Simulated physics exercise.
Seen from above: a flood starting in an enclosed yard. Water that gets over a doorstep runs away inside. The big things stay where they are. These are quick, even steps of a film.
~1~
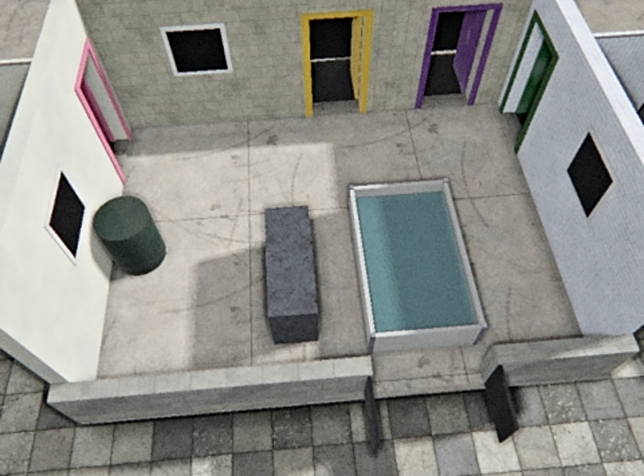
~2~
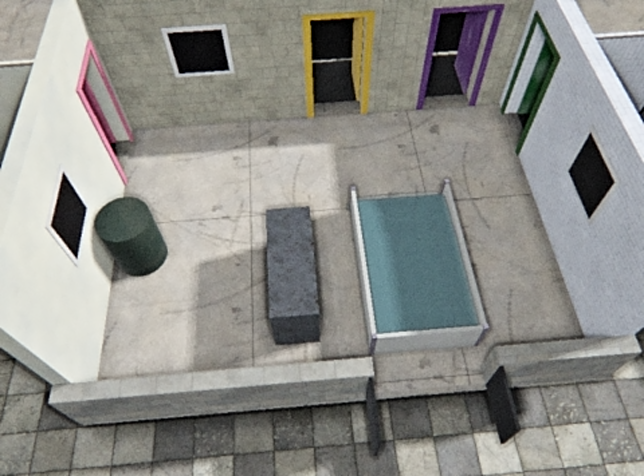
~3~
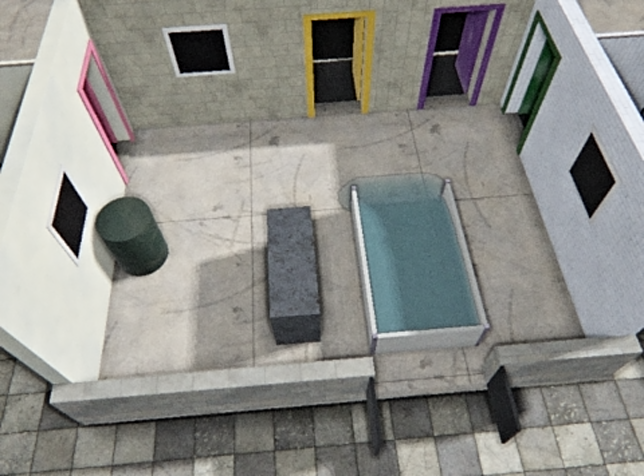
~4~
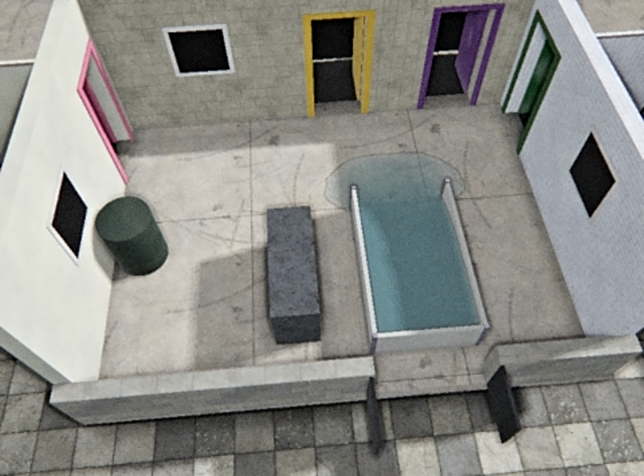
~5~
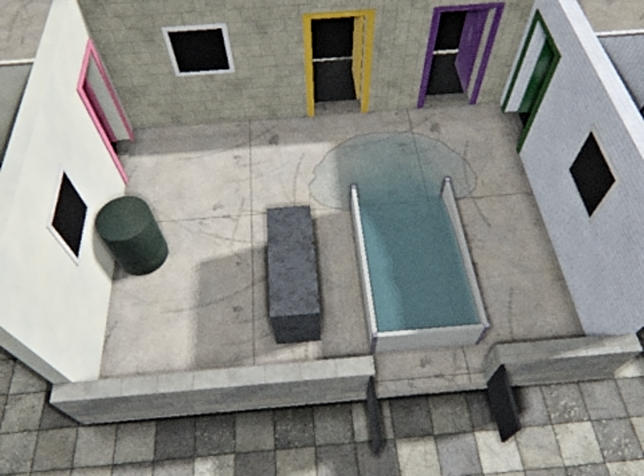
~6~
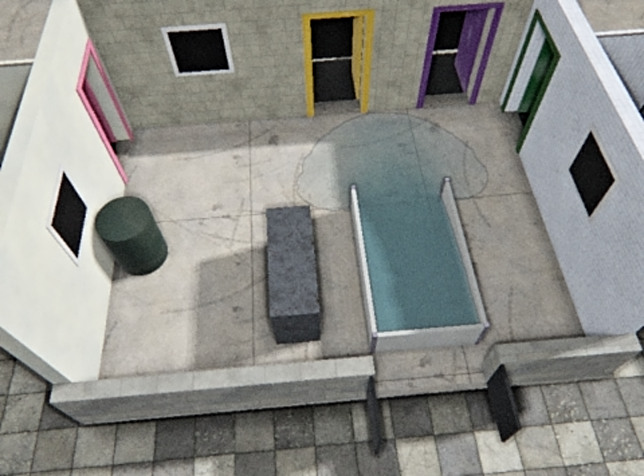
At the start, still blue-green water fills a pale-walled tank in an enclosed yard, beside a dark grey block and a green barrel. The tank's far side opens, and water pours out through the gap, spreading across the concrete floor in a thin, widening, rounded sheet toward the back wall.
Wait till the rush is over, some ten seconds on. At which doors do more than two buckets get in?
In the end: The purple door takes more than that; the yellow door takes more than that; the green door takes more than that; the pink door takes more than that.
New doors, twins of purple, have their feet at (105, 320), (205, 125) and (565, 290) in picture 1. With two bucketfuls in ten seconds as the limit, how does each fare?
In turn: Keeps below it, keeps below it, stays under.
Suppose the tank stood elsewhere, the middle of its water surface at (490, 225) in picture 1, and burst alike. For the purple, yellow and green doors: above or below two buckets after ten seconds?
One by one: The purple door is over; the yellow door stays under; the green door passes that mark.
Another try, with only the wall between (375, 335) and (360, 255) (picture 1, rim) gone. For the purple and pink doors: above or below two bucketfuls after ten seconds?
Then: The purple one is under; the pink one holds.
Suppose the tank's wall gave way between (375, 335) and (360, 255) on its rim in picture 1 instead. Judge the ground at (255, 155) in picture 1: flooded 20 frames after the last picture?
Answer: Under water.
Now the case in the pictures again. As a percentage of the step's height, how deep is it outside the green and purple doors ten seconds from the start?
About 80 and 60 per cent.
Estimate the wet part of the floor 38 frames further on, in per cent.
Near 70 in a hundred.
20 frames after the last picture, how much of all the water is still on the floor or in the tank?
I make it 86 per cent.
A moment on, water covers 25 % of the floor; the purple door under two buckets in, the yellow door under two buckets in, the green door not reached, the pink door not reached.
Next, water covers 30 % of the floor; the purple door over two buckets in, the yellow door over two buckets in, the green door wet at the sill, nothing in, the pink door not reached.
Then, water covers 45 % of the floor; the purple door far over two buckets in, the yellow door far over two buckets in, the green door over two buckets in, the pink door wet at the sill, nothing in.
Later, water covers 70 % of the floor; the purple door far over two buckets in, the yellow door far over two buckets in, the green door far over two buckets in, the pink door over two buckets in.
In the end, water covers 90 % of the floor; the purple door far over two buckets in, the yellow door far over two buckets in, the green door far over two buckets in, the pink door over two buckets in.
